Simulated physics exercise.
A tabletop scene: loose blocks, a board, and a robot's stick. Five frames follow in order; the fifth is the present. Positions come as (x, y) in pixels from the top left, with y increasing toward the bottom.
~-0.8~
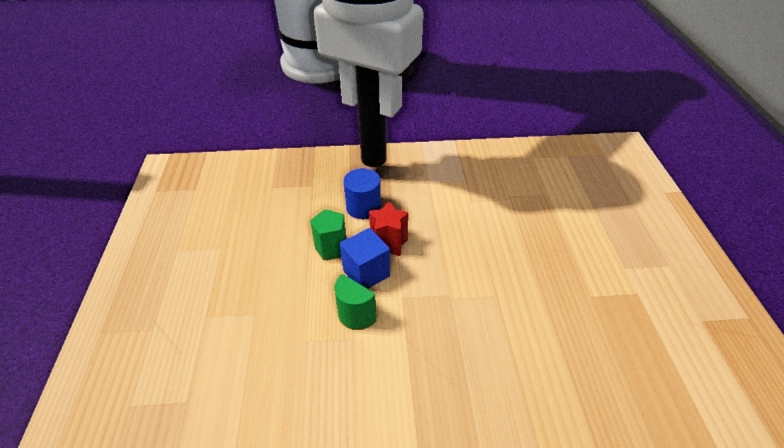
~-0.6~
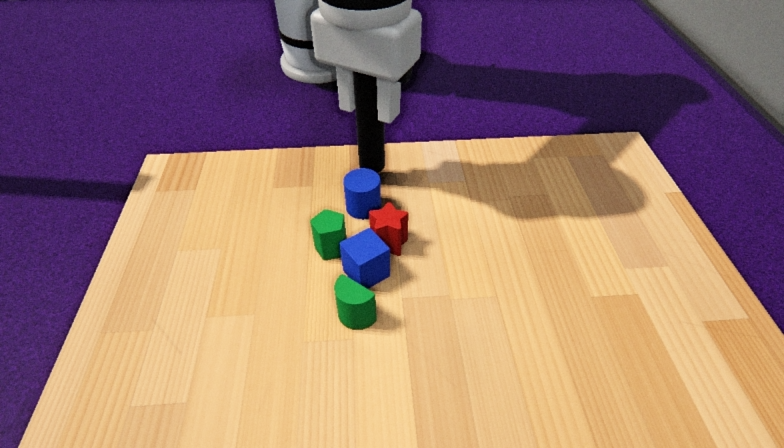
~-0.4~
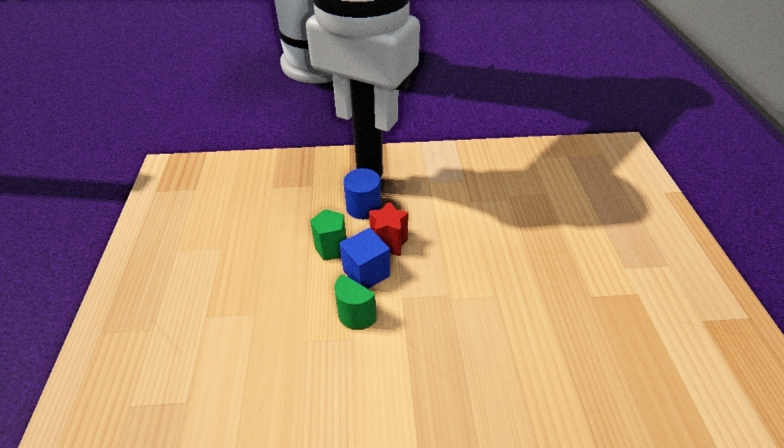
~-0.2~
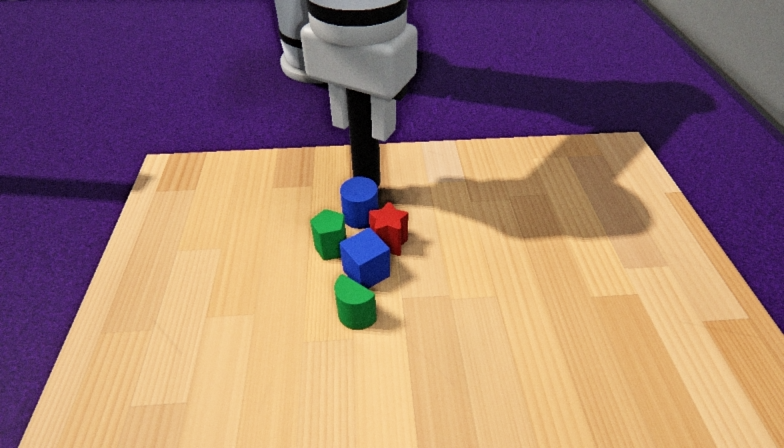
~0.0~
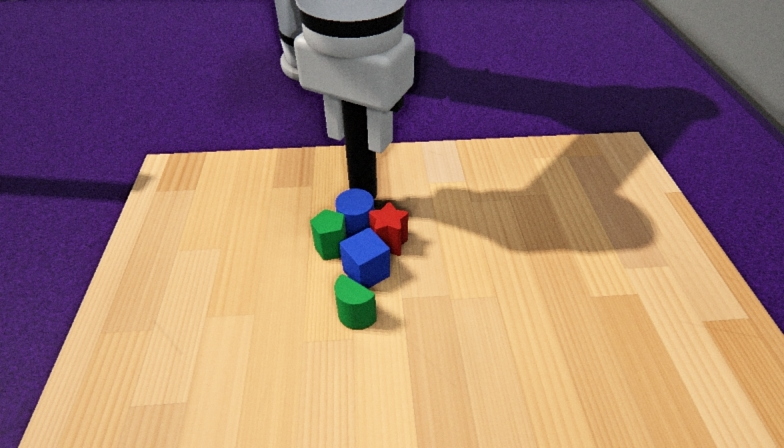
A robot arm with a black stick reaches over the far edge of a light wooden tabletop on a purple floor, seen from above by a still camera. Below the stick sit a blue cylinder, a green five-sided block at left, a red star at right, a blue square block and, nearest, a green D-shaped block. The stick moves slightly nearer and nudges the cylinder a short way toward the other blocks, which stay still.
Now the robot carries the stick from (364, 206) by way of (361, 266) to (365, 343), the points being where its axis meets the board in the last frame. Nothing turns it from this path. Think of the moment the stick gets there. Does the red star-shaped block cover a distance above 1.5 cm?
No, I don't think so.
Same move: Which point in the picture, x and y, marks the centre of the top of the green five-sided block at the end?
Most likely (313, 237).
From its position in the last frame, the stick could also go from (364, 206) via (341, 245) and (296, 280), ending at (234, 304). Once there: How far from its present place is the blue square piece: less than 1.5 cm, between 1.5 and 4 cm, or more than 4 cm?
It moves a fair bit, 1.5 to 4 cm.
The first path, step by step. One third of the way, stick at (361, 234); green five-sided block at (313, 237), turned 70° clockwise; green D-shaped block at (350, 296), turned 15° clockwise; blue cylinder at (349, 244); blue square piece at (368, 272); red star-shaped block at (391, 223), turned 50° anticlockwise.
Two thirds of the way, stick at (360, 280); green five-sided block at (313, 237), turned 70° clockwise; green D-shaped block at (340, 324), turned 25° anticlockwise; blue cylinder at (338, 293); blue square piece at (380, 303), turned 30° anticlockwise; red star-shaped block at (392, 224), turned 60° anticlockwise.
At the end, stick at (364, 332); green five-sided block at (313, 237), turned 70° clockwise; green D-shaped block at (327, 361), turned 65° anticlockwise; blue cylinder at (321, 327); blue square piece at (400, 330), turned 35° anticlockwise; red star-shaped block at (392, 224), turned 60° anticlockwise.
